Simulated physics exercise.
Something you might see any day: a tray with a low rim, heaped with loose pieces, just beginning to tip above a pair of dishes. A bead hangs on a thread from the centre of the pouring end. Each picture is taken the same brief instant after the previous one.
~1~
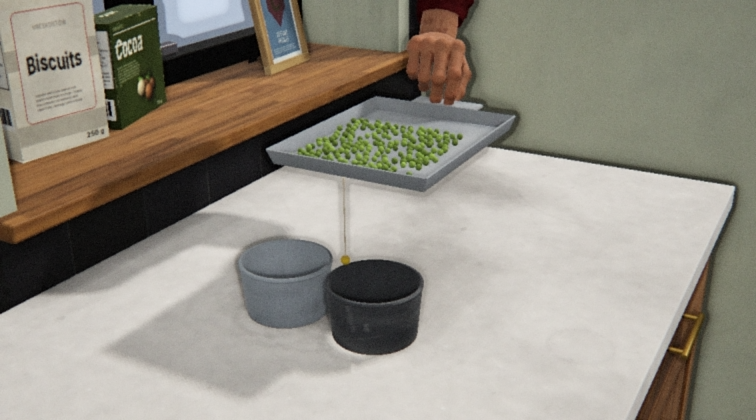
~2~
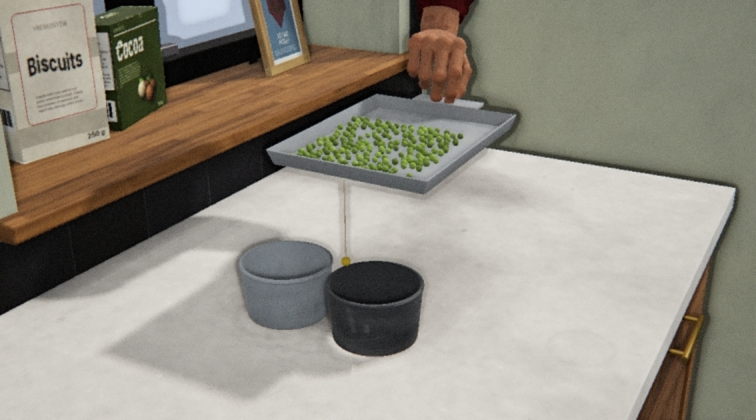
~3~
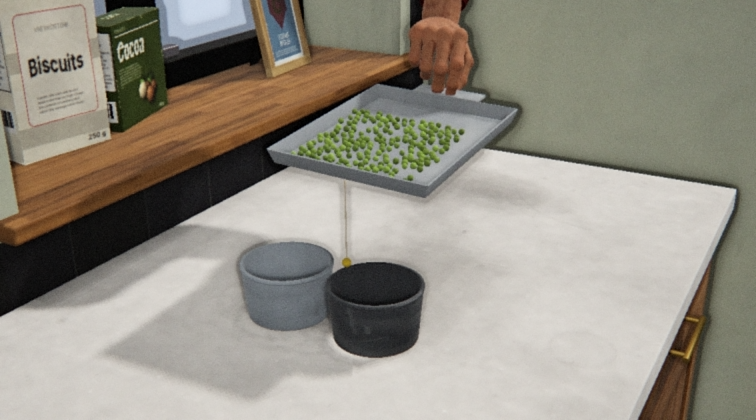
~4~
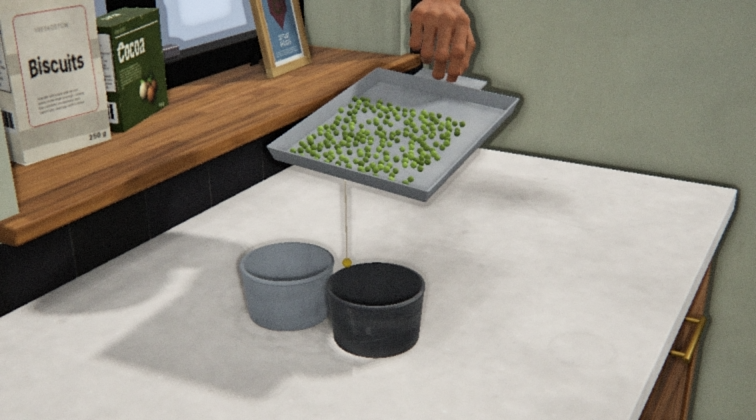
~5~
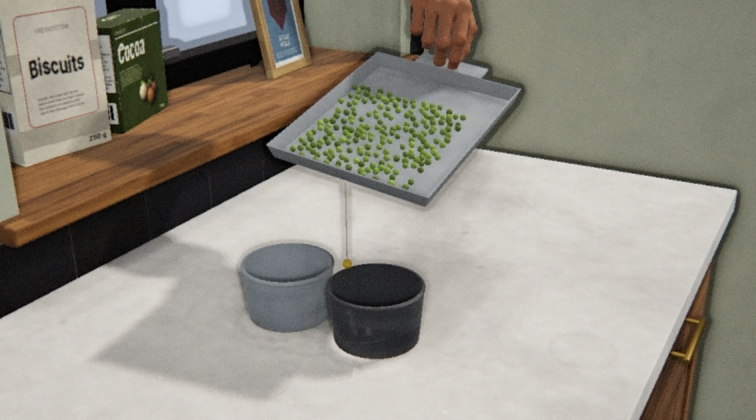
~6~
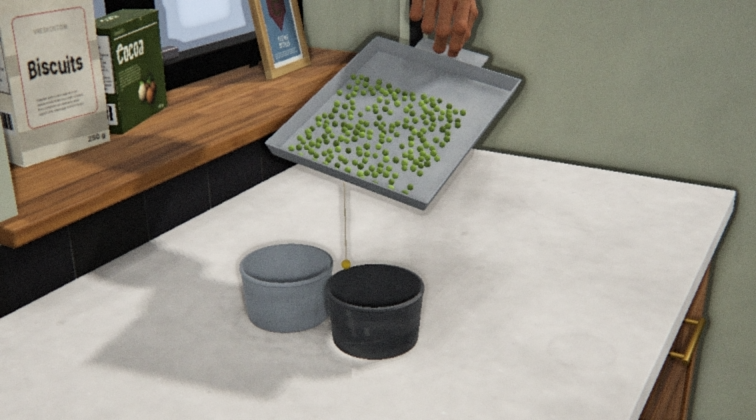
The clip shows a hand holding a shallow grey tray of green peas above a grey dish and a black dish on a pale countertop, gradually tilting the tray toward its near edge as the peas shift slightly.
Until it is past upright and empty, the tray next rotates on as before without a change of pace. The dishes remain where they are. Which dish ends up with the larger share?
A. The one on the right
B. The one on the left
The answer is A.
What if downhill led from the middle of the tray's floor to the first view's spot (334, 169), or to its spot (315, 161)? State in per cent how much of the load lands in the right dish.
Somewhere close to 0 % the first time, 0 % the second.
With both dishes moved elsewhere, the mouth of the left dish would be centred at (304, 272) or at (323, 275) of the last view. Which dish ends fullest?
The rightmost dish, then the rightmost dish.
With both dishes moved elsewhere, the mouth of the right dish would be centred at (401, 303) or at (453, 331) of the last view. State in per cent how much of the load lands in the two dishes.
First case: Some 90 %; second case: Some 30 %.
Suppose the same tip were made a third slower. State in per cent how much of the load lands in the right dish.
Estimate: Around 50%.
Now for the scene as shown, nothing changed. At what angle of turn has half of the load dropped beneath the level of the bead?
It is at around 90 degrees.
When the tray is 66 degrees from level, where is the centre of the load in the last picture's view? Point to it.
Look close to (402, 199) in the last picture.
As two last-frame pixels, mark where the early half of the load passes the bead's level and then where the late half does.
I'd put it at roughly (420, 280), and after that at roughly (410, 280).
Soon after the last picture, tray tipped steeply; most on the tray; a stray few in the right dish; a small part outside both; a small part in the air.
A little later, tray tipped past a quarter turn; a stray few on the tray; about half in the right dish; about half outside both; a small part in the air.
Later still, tray tipped past a quarter turn; about half in the right dish; about half outside both.
At rest, tray tipped past a quarter turn; about half in the right dish; none in the left dish; about half outside both.
